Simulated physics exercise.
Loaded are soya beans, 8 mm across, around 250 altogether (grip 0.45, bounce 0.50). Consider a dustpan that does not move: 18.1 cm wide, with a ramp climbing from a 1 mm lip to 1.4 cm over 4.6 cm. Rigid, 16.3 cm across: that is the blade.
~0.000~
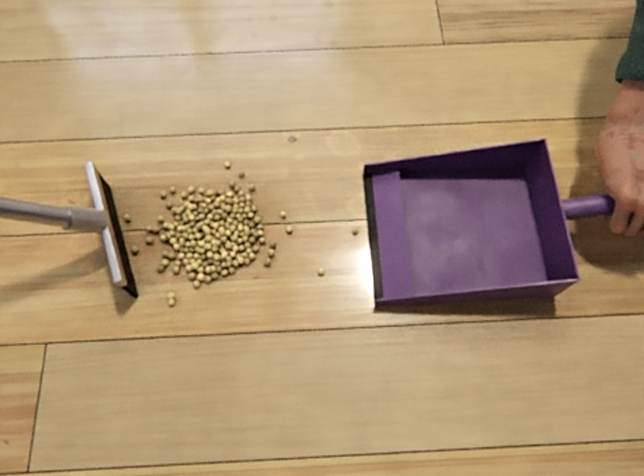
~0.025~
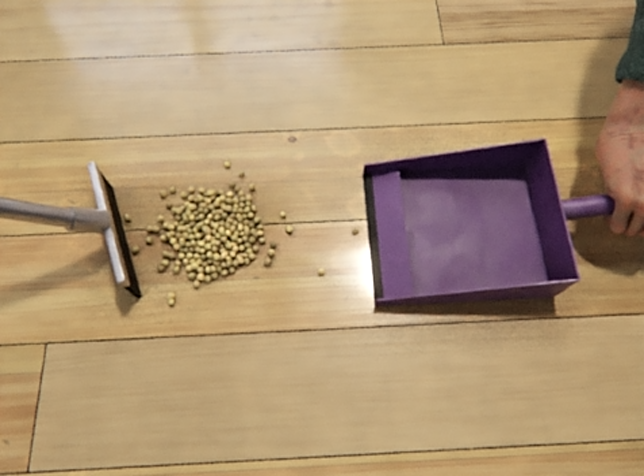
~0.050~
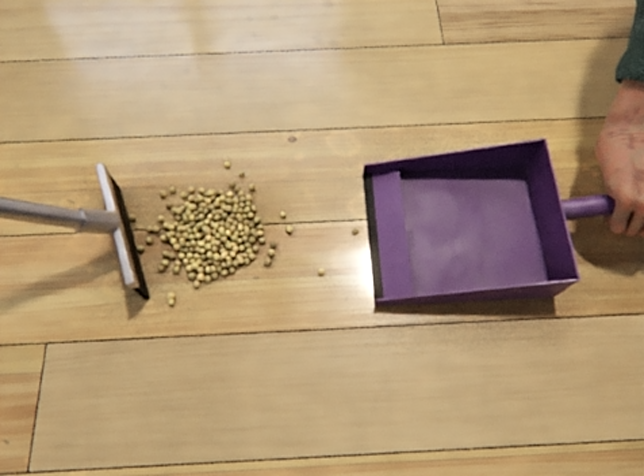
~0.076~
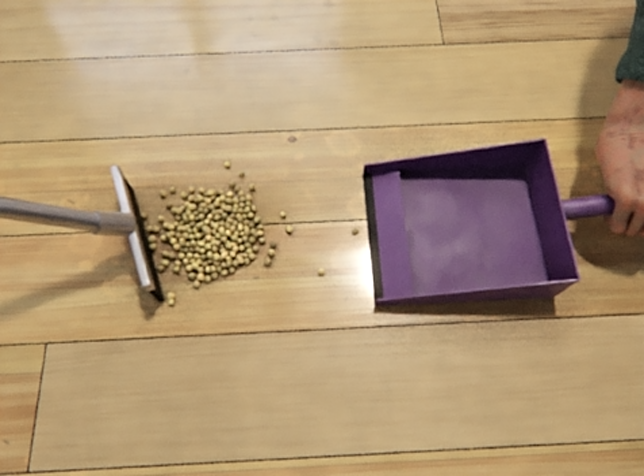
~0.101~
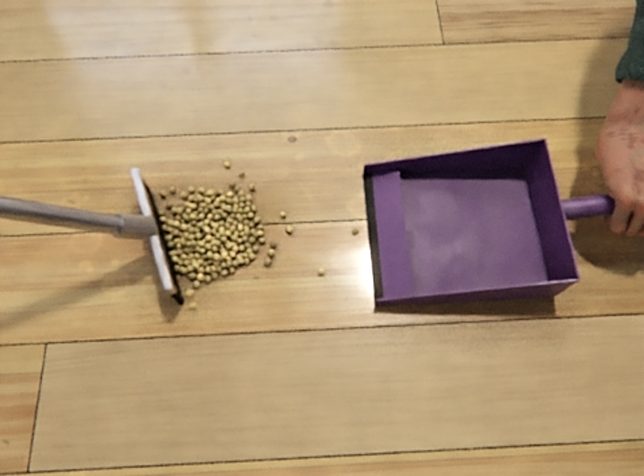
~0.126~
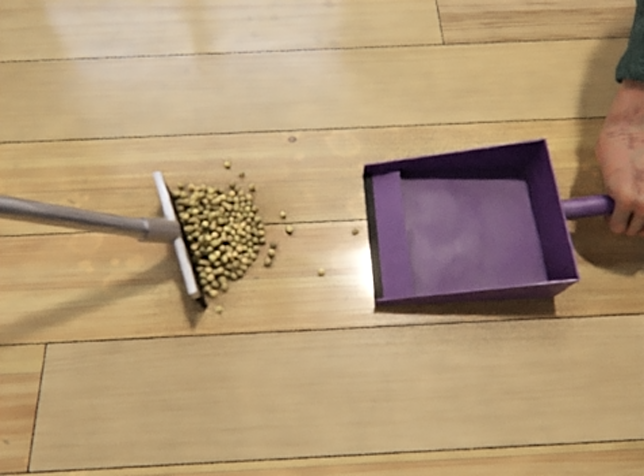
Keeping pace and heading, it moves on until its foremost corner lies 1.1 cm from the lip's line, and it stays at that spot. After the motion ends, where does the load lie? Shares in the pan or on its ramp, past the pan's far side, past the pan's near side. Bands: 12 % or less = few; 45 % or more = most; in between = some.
Shares - in the pan or on its ramp: Some; past the pan's far side: Some; past the pan's near side: Few.
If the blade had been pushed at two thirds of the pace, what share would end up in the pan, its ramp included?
About 20 per cent.
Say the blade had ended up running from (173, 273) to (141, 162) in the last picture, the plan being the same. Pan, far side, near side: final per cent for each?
You'd see pan at 25, far at 35 and near at 5.
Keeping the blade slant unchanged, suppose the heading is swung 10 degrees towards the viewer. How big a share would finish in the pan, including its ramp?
I'd put it at close to 15 percent.
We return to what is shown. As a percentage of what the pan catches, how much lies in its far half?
Share: Approx. 50 %.
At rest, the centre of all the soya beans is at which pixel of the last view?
Approximately (367, 197) in the last view.
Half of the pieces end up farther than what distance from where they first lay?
22 cm or thereabouts.
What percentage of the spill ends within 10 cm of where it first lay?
About 0 %.
After 0.23 s, middle of the blade 12 cm from the lip; 0 % over the lip, far side 15 %, near side 0 %.
After 0.29 s, middle of the blade 6 cm from the lip; 0 % over the lip, far side 20 %, near side 5 %.
Then, at 0.50 s, middle of the blade 4 cm from the lip; 40 % over the lip, far side 30 %, near side 5 %.
By 1.8 s all is still; pan 35 %, far side 35 %, near side 5 %, in front of the lip or behind the blade 30 %.
